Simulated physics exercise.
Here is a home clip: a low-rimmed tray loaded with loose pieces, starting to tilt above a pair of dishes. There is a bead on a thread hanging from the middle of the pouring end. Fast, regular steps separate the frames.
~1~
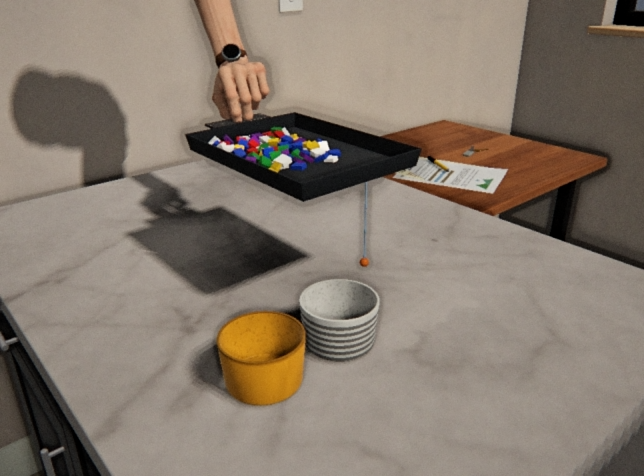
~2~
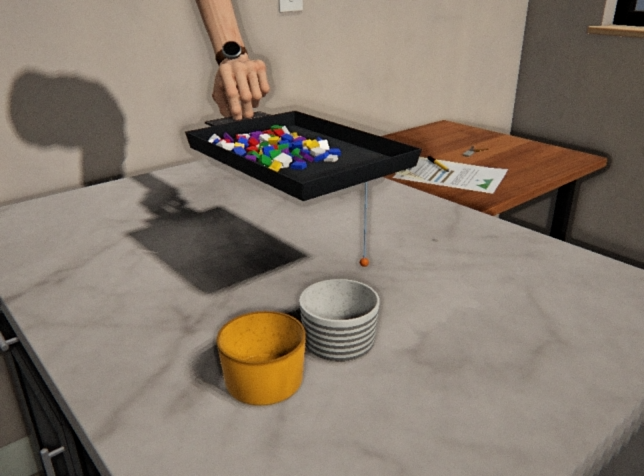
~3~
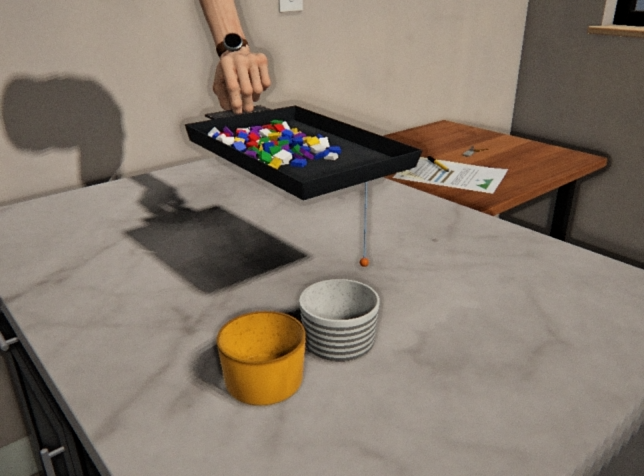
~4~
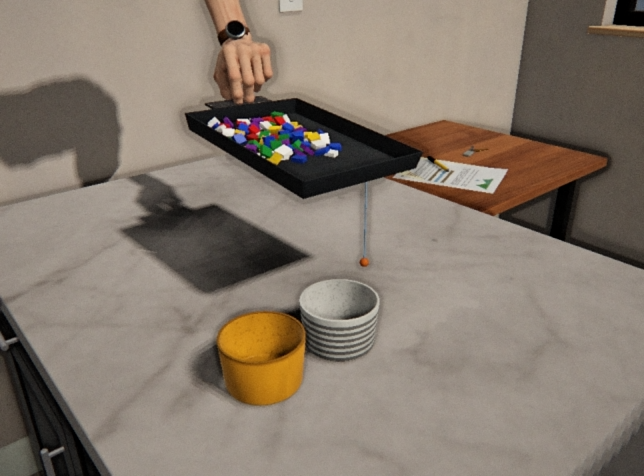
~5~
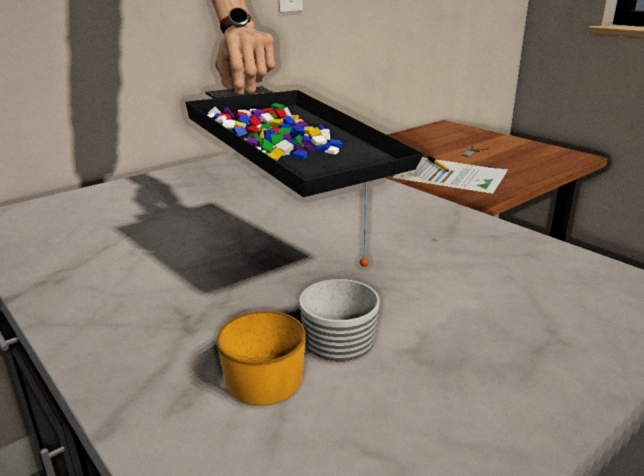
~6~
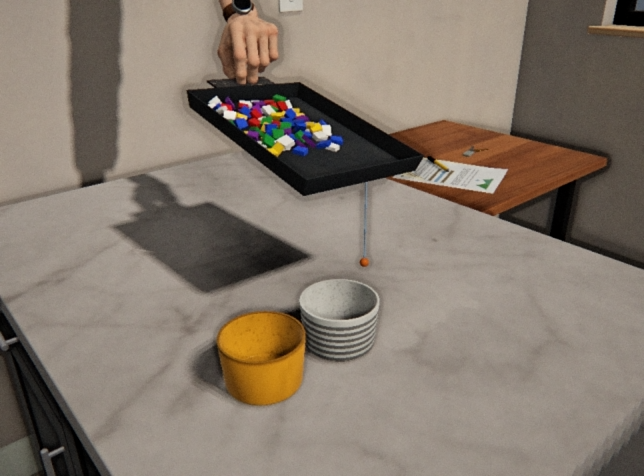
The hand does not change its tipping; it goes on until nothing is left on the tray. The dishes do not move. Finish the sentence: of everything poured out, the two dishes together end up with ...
They end up with a minority of it.
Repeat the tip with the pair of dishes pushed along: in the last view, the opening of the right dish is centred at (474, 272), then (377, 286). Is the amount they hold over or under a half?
Result, first setup: A minority share; second setup: A minority share.
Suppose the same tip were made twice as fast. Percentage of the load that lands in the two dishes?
Near 0 %.
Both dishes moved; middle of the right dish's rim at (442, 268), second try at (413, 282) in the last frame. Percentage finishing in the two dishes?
You'd end up with around 70 per cent and then around 50 per cent.
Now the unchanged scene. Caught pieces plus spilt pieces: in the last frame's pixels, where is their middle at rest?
Near (426, 309).
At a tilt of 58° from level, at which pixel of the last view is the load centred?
Near (382, 157).
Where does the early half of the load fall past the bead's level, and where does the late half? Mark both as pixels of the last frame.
Earlier portion about (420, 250); later portion about (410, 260).
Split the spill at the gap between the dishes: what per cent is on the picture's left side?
I'd put it at around 0 per cent.
Soon, tray tipped steeply; nearly all on the tray; a stray few in the air.
A while on, tray tipped right over; most on the tray; a small part outside both; a stray few in the air.
Towards the end, tray tipped past a quarter turn; all outside both.
Finally, tray tipped past a quarter turn; none in the left dish; none in the right dish; all outside both.
